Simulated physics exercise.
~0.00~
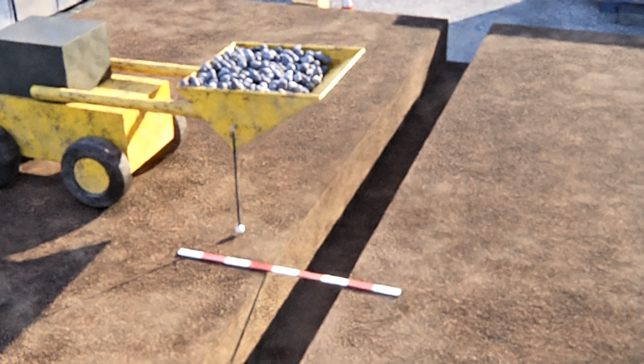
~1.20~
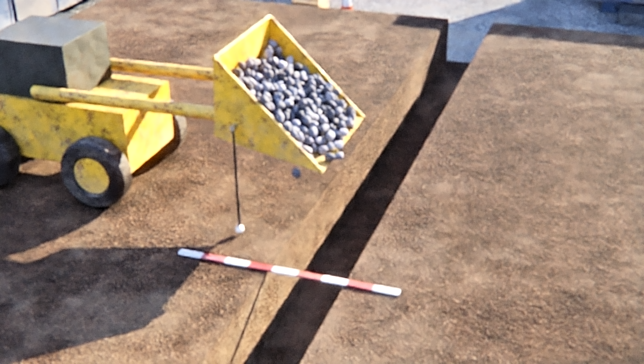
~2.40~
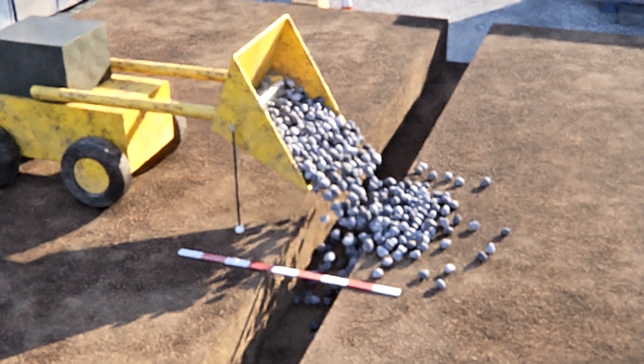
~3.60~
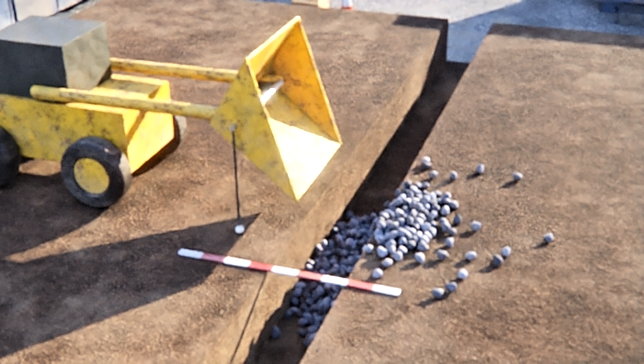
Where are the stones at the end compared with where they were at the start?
At the start the stones were heaped in the loader's raised bucket, but by the end they were lower down and to the right, mostly in the trench with some scattered on the ground beyond it.
